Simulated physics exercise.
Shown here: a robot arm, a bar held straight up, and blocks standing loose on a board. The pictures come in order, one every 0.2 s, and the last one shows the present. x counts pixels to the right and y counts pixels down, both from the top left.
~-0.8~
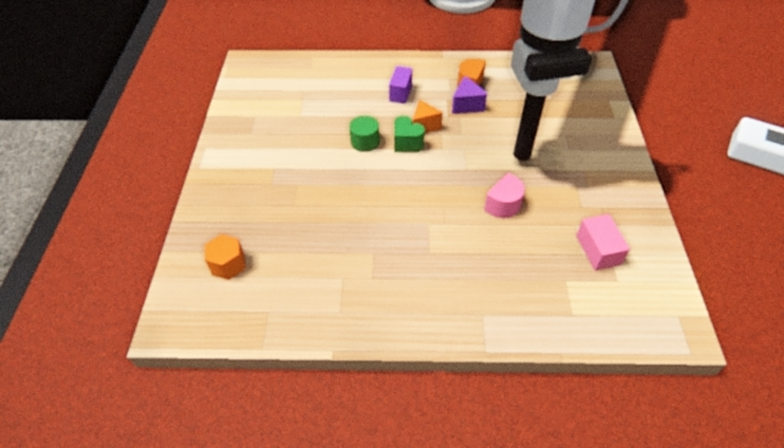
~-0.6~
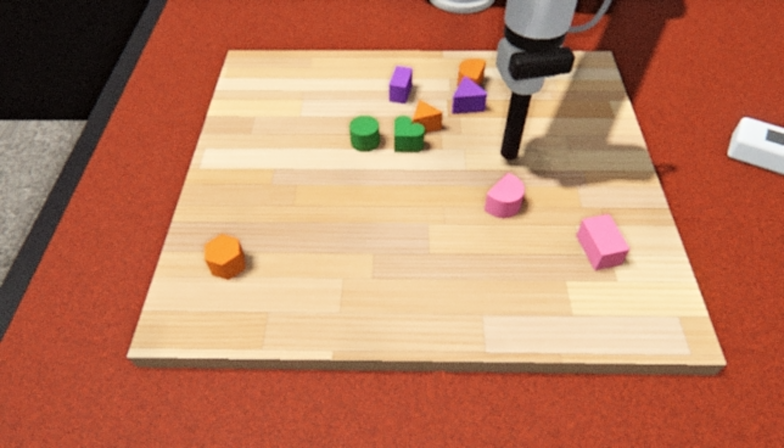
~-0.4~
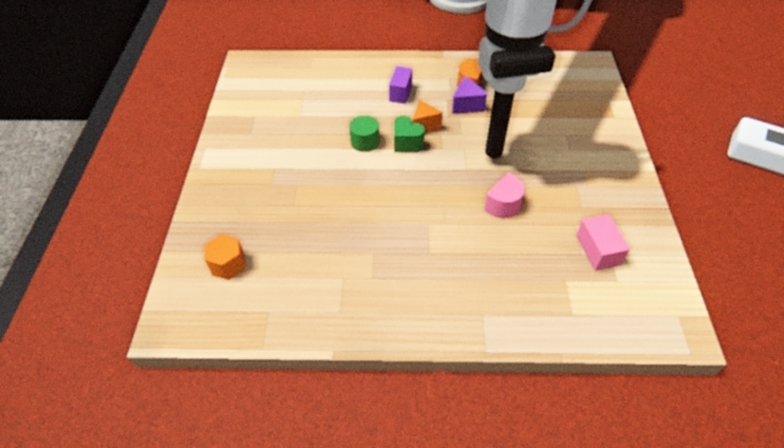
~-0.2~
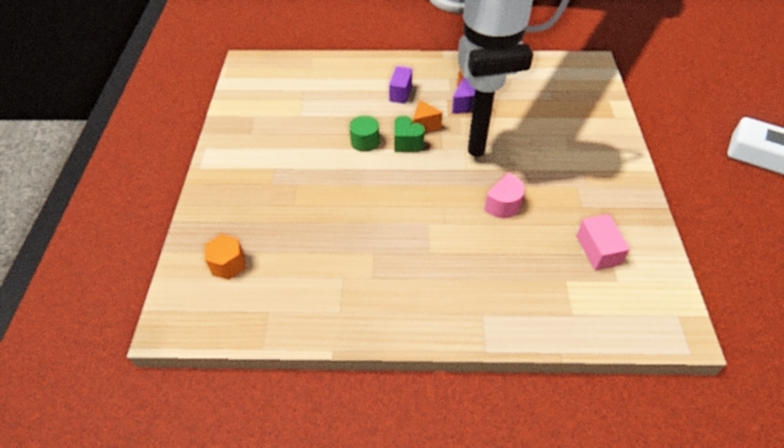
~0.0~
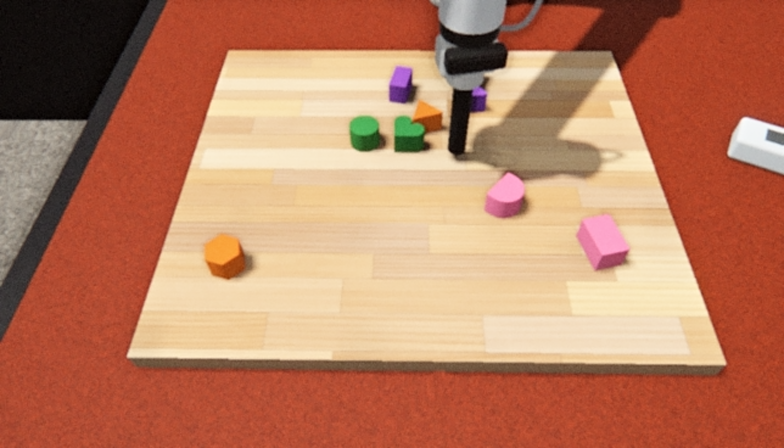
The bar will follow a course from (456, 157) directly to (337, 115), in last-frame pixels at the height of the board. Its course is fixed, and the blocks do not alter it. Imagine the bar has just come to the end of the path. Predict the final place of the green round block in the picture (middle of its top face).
Somewhere near (319, 132).
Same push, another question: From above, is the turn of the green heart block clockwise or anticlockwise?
Viewed from the top, it goes anticlockwise.
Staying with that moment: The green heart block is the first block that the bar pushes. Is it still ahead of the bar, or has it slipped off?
The bar moves past it.
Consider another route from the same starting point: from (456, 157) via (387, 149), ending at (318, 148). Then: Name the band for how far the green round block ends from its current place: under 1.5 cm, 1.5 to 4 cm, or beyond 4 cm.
The best fit is over 4 cm.
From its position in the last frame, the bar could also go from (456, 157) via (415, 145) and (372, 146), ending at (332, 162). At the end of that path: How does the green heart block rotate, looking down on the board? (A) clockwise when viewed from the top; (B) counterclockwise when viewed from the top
Option A.
What follows on the original path. One third of the way, bar (414, 134); green round block (359, 125); green heart block (387, 122).
Two thirds of the way, bar (374, 120); green round block (326, 129); green heart block (347, 115), turned 40° anticlockwise.
At the end, bar (336, 107); green round block (319, 132); green heart block (321, 112), turned 110° anticlockwise; orange triangle in place.
